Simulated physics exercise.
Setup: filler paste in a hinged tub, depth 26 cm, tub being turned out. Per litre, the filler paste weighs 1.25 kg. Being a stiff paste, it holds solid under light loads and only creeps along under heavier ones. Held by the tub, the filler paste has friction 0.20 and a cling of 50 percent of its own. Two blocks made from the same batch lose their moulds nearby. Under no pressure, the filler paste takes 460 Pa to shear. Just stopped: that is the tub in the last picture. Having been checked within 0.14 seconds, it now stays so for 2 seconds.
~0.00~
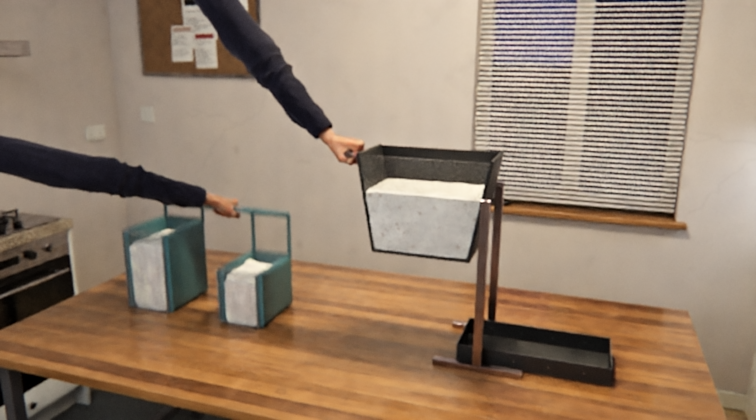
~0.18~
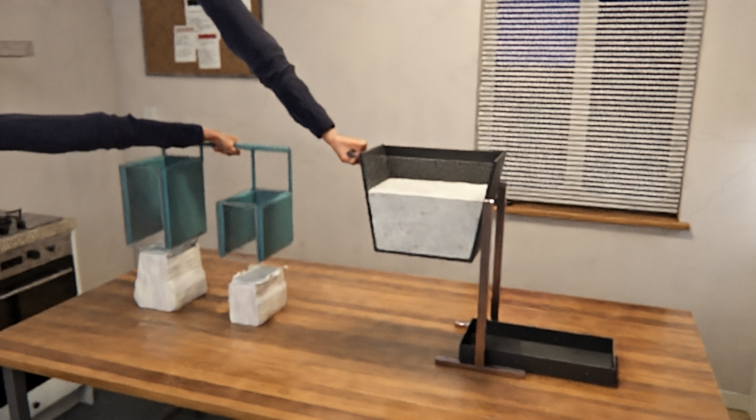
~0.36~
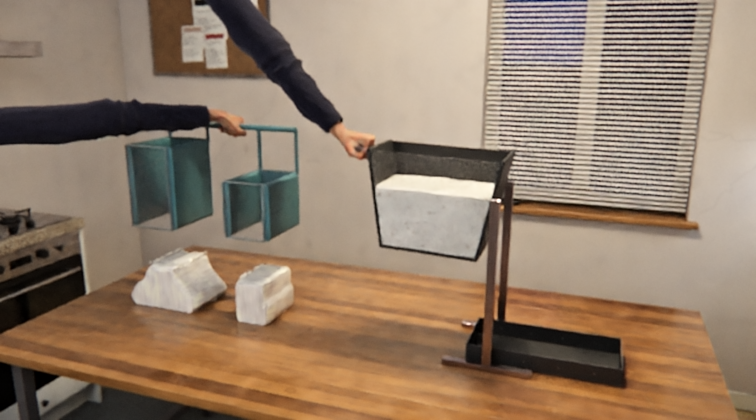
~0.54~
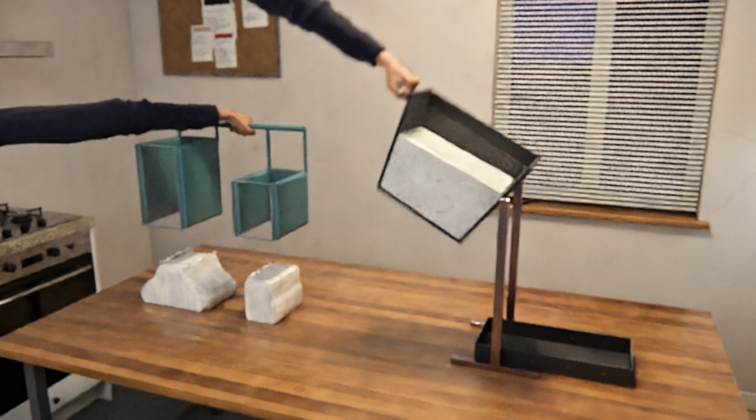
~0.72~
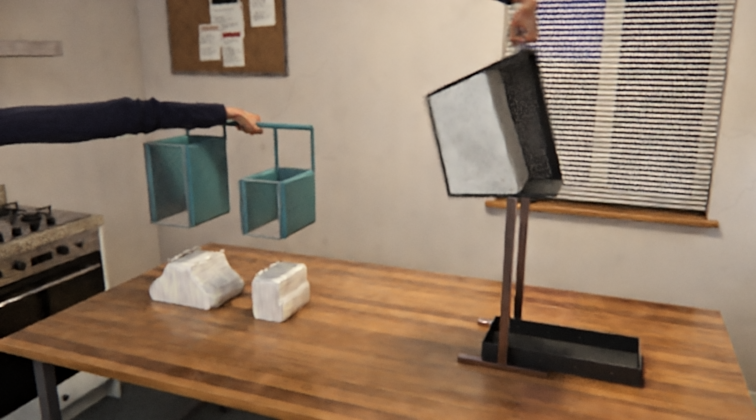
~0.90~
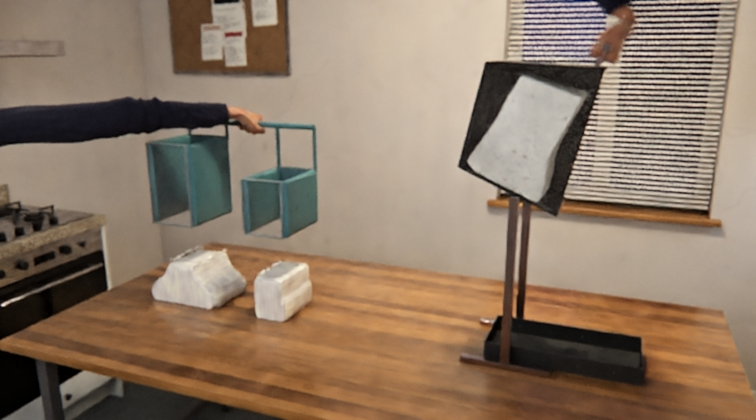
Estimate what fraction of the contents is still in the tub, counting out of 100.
Roughly 0 out of 100.
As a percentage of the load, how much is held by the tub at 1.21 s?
Roughly 8 per cent.
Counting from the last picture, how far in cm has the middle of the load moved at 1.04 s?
15 cm.
By 1.04 s, the tub is at 103 degrees and holds 50 %.
By 1.21 s, the tub is at 103 degrees and holds 8 %.
By 1.38 s, the tub is at 103 degrees and holds 0 %.
By 1.55 s, the tub is at 103 degrees and holds 0 %.
By 2.90 s, at the end, the tub is at 103 degrees and holds 0 %.
